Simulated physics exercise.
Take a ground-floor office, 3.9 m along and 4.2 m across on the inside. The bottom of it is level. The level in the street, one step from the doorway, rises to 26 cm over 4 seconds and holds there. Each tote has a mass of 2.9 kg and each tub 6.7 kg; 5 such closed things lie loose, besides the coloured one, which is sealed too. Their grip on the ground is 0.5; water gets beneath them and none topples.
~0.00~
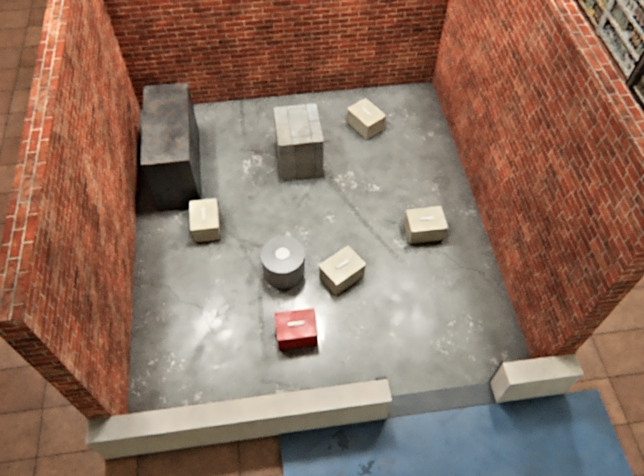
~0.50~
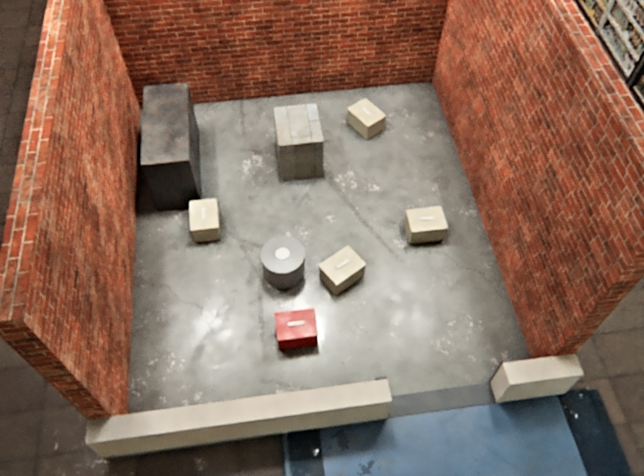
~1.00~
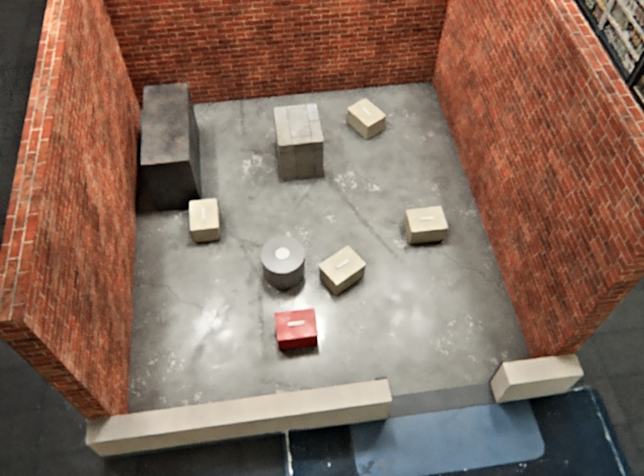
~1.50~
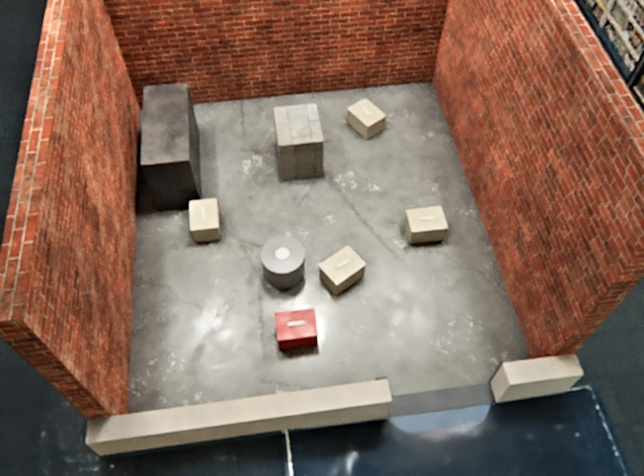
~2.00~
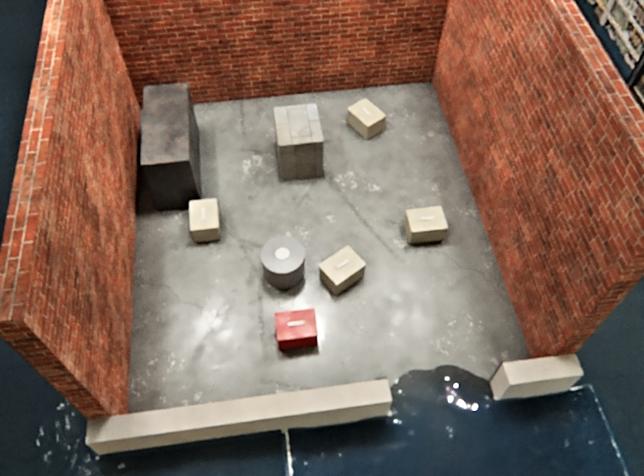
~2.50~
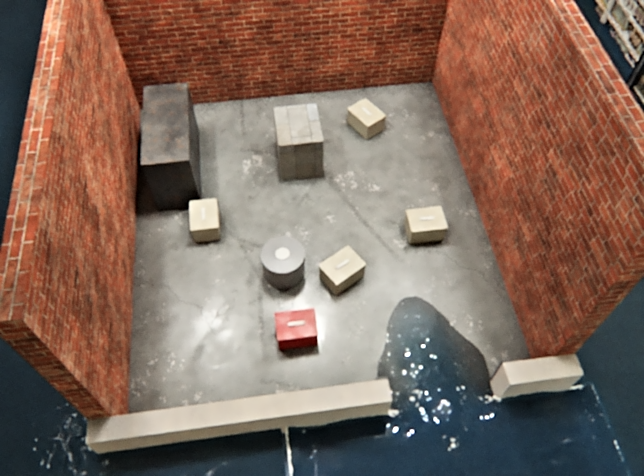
In a brick-walled office, dark water rose in the street outside and then crept through the doorway onto the gray floor, while the red tote and the pale boxes stayed where they were.
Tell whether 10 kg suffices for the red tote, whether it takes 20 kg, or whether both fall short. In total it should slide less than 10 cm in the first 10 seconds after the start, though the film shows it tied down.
The modest one is fine.
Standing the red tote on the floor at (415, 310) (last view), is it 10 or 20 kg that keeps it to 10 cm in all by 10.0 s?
Well, no option works.
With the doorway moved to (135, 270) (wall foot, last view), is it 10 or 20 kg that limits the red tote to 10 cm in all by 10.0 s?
Answer: Only the upper mass works.
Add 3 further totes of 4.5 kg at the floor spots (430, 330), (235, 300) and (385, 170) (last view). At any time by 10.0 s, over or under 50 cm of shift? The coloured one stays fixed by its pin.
Result, in turn - exceeds it; falls shy; exceeds it.
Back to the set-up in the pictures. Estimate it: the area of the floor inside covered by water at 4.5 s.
7.5 m2.
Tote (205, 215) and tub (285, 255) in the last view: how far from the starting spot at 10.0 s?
They've ended up 140 cm and 40 cm away, in that order.
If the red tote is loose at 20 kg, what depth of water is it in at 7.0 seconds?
Around 2 cm.
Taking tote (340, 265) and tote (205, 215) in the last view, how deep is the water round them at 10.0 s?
16 and 6 cm.
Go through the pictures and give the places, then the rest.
The red tote at (296, 324), on the bottom; 0.0 m2 under water; 0 of 6 have shifted, in the first frame.
The red tote at (296, 324), on the bottom; water covers 0.0 m2; 0 of 6 have shifted, in the second frame.
The red tote at (296, 324) rests on the ground; 0.0 m2 under water; 0 of 6 have shifted, in the third frame.
The red tote at (296, 324) rests on the ground; 0.0 m2 under water; 0 of 6 have shifted, in the fourth frame.
The red tote at (296, 324), on the bottom; water covers 0.1 m2; 0 of 6 have shifted, in the fifth frame.
The red tote at (296, 324), on the bottom; water covers 0.7 m2; 0 of 6 have shifted, in the sixth frame.
After 3.5 s the red tote would be 0 cm from its start with 10 kg and 0 cm from its start with 20 kg; 0 cm of water round it then.
After 4.5 s the red tote would be 0 cm from its start with 10 kg and 0 cm from its start with 20 kg; 2 cm of water round it then.
After 7.0 s the red tote would be 0 cm from its start with 10 kg and 0 cm from its start with 20 kg; 2 cm of water round it then.
After 10.0 s the red tote would be 0 cm from its start with 10 kg and 0 cm from its start with 20 kg; 2 cm of water round it then.
